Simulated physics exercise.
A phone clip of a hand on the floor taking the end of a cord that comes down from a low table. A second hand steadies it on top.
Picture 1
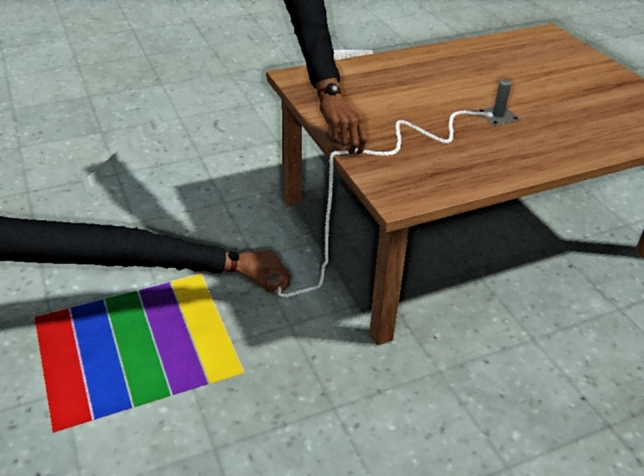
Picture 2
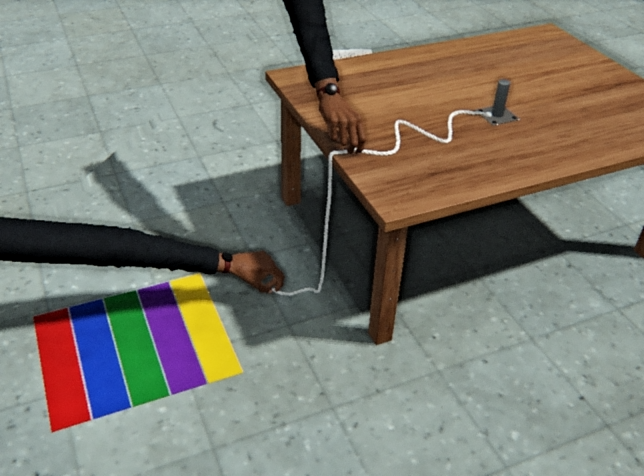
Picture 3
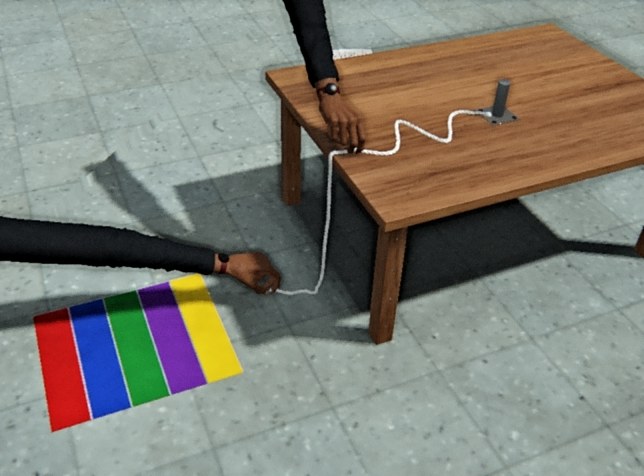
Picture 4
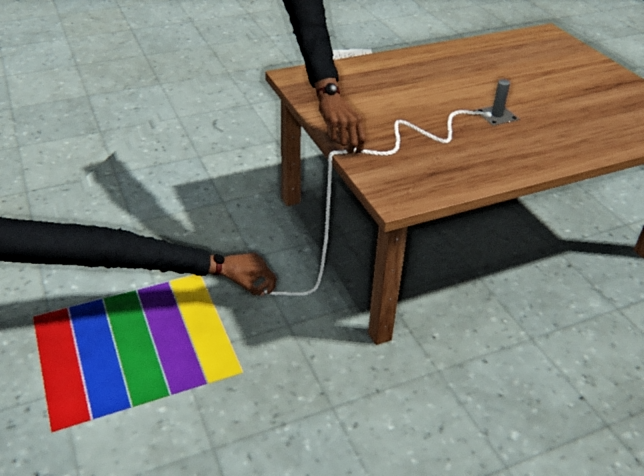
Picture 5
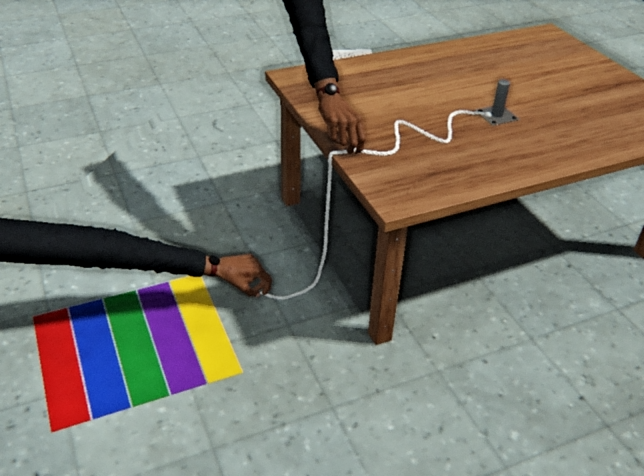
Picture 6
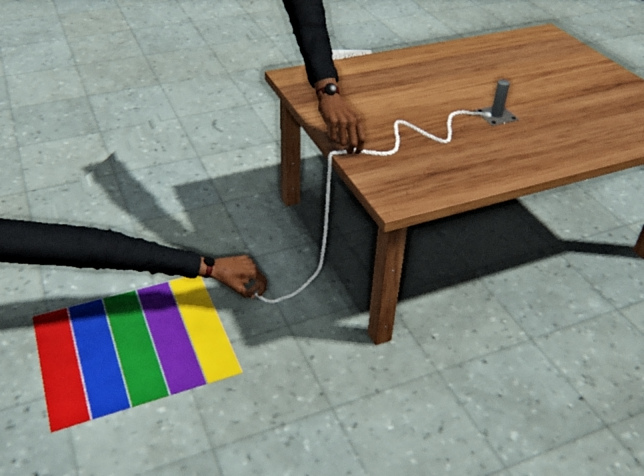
A hand near the floor holds the end of a white cord and draws it slightly left, beside a mat of coloured stripes, while another hand stays still on the cord at the wooden table's edge.
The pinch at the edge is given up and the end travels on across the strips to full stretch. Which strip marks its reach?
It halts on the red strip.
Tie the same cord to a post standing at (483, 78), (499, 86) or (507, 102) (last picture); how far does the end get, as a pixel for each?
Try by try, around (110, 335), (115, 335) and (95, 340).
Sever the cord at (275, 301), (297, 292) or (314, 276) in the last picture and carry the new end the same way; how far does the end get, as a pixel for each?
Near (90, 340), (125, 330) and (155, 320).
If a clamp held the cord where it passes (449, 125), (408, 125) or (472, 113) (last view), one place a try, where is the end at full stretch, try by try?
In that order: (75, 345), (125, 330) and (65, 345).
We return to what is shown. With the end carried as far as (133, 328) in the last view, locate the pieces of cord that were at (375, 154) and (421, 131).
Near (317, 198) and (383, 141).
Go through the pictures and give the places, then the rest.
In the first picture, end (280, 288); yellow (219, 358); purple (183, 369); green (147, 380); blue (108, 392); red (69, 403).
In the second picture, end (273, 289); cord through (456, 113) (428, 135) (398, 142) (333, 155) (327, 223) (322, 279).
In the third picture, end (270, 290).
In the fourth picture, end (266, 291); cord through (456, 113) (428, 135) (398, 142) (333, 155) (327, 223) (319, 279).
In the fifth picture, end (261, 293).
In the sixth picture, end (256, 294); cord through (456, 114) (428, 135) (398, 142) (333, 156) (326, 223) (312, 278).
A little later, end near (133, 328); over green.
Next, end near (87, 341); over blue.
When it is tight, end near (58, 349); over red. Over red.
